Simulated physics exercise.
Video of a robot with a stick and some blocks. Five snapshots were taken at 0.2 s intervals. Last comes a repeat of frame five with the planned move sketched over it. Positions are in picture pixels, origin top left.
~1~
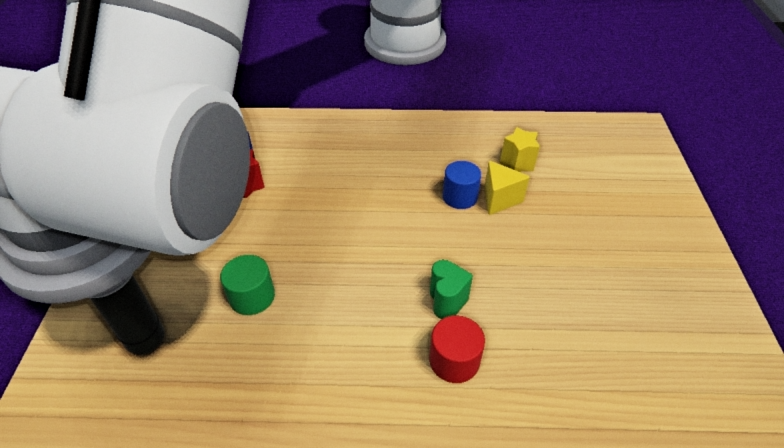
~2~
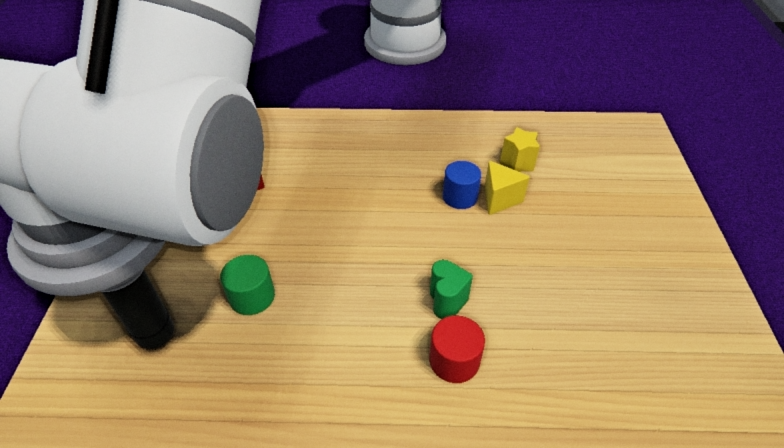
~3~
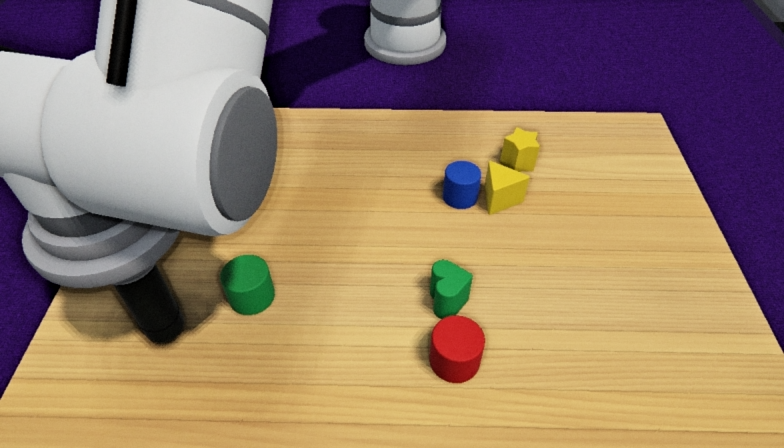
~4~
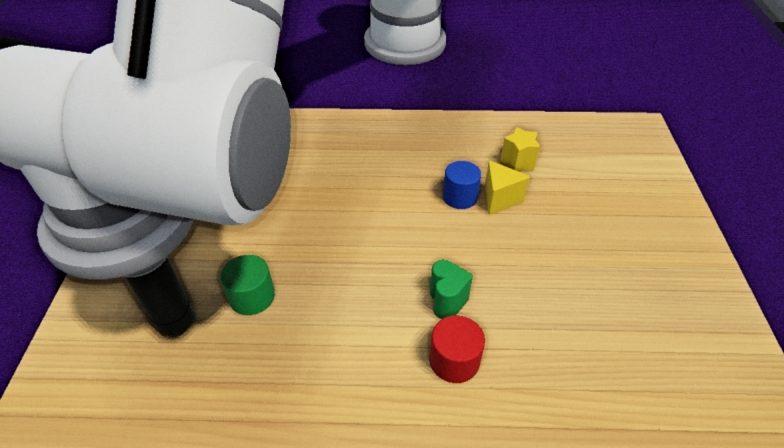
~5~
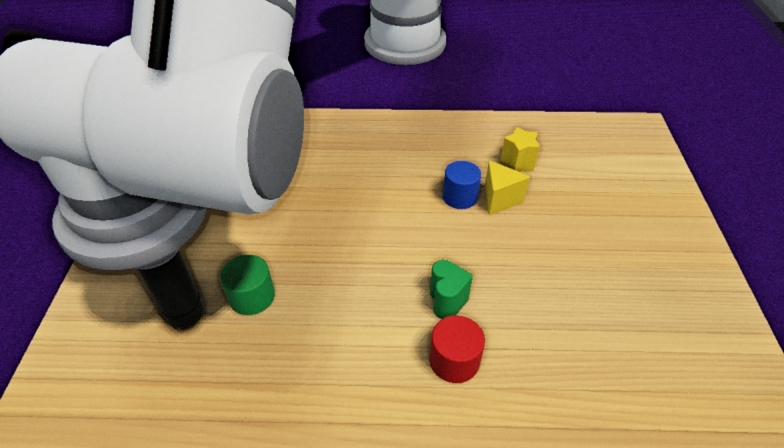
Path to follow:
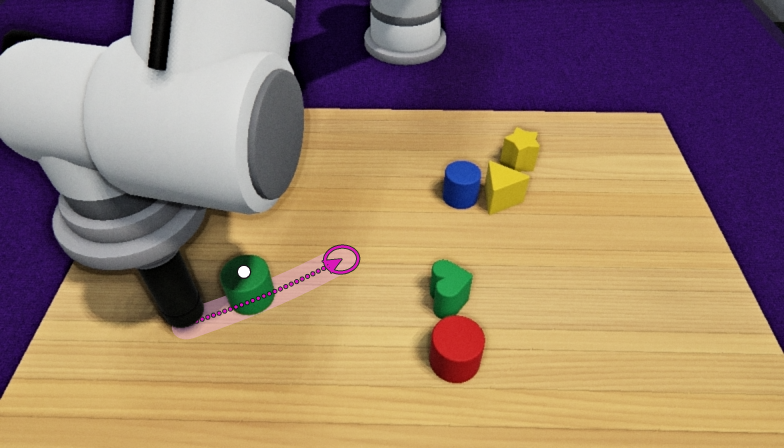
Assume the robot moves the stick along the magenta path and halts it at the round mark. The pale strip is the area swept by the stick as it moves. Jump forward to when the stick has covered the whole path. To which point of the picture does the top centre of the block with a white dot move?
The middle of the upper face of the block with a white dot will lie at about (354, 207) in the picture.
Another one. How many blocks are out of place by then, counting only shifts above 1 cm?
I predict one.
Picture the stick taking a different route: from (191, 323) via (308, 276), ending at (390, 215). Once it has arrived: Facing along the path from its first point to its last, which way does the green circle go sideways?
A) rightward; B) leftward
That would be B.
The line goes from (191, 323) by way of (246, 303) and (296, 282) to (342, 259); the dot is on the green circle.
What follows on the original path. One third of the way, stick at (244, 293); green circle at (276, 257).
Two thirds of the way, stick at (295, 271); green circle at (321, 232).
At the end, stick at (340, 249); green circle at (354, 207).
